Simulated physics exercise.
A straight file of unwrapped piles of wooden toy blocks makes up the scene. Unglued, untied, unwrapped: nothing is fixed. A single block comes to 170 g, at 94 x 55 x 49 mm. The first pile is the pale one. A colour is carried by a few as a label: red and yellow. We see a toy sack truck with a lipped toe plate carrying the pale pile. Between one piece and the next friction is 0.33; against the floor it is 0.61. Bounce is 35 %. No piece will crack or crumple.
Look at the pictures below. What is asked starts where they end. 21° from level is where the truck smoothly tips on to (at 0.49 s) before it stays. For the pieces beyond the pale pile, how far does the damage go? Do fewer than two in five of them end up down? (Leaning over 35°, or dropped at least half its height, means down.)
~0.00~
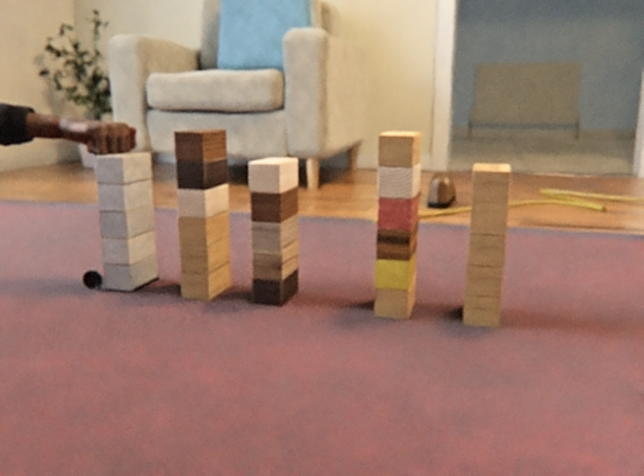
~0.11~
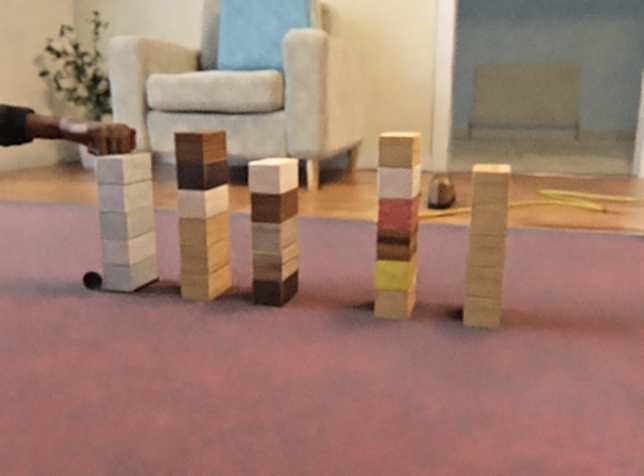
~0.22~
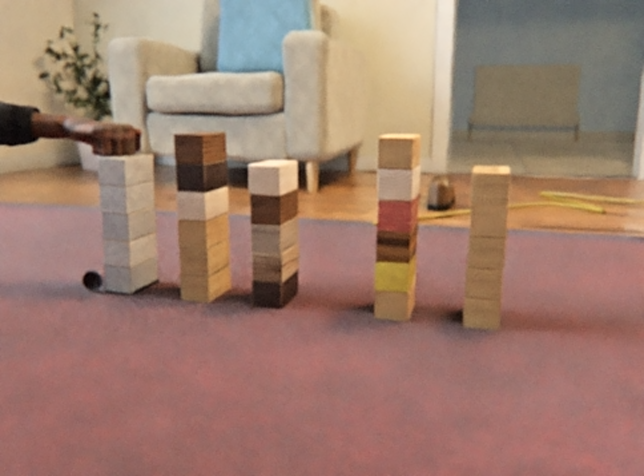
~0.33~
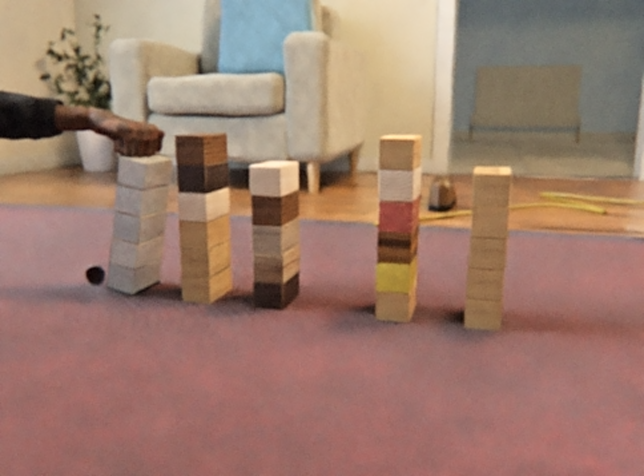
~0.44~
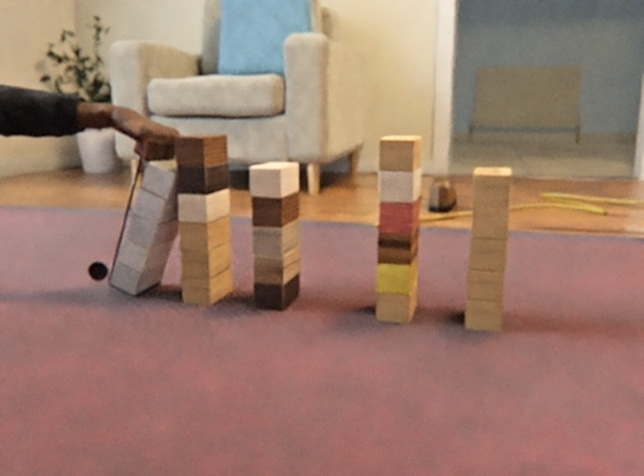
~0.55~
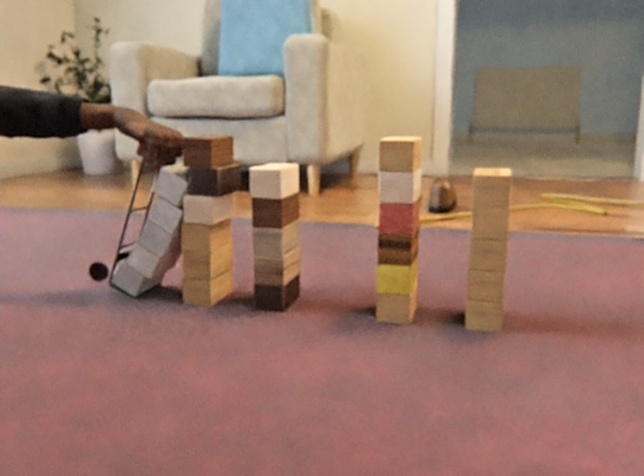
No, on the high side of two fifths.
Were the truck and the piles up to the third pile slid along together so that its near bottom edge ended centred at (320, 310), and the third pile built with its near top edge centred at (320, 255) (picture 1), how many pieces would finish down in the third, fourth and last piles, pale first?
Pile by pile that makes third 1, fourth 6, last 5.
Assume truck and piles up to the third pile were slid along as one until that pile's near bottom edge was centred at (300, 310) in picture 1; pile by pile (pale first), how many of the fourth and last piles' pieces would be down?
It would come to fourth 6, last 5.
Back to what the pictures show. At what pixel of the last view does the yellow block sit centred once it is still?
Near pixel (441, 307).
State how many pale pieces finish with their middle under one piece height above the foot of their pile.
The total comes to 2.
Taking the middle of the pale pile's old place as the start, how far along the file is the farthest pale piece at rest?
Distance along: Near 24 cm.
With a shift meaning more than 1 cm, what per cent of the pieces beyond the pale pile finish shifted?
I get 90 %.
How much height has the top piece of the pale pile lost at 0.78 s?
Roughly 4 cm lower.
By 0.78 s, 5 of the pale pile down; none of the 22 other blocks down, 7 disturbed.
By 1.02 s, 5 of the pale pile down; 7 of the 22 other blocks down.
By 1.32 s, 5 of the pale pile down; 13 of the 22 other blocks down; yellow block tilted 39°; red block tilted 21°, 17 mm lower.
By 1.84 s, 5 of the pale pile down; 19 of the 22 other blocks down; red block on its side; yellow block 49 mm lower.
When it is over (3.1 s), 5 of the pale pile down; 19 of the 22 other blocks down; red block on its side; yellow block 49 mm lower. That is 86 per cent. In pixels of the last frame, middles, red block near (551, 275), yellow block near (441, 307).
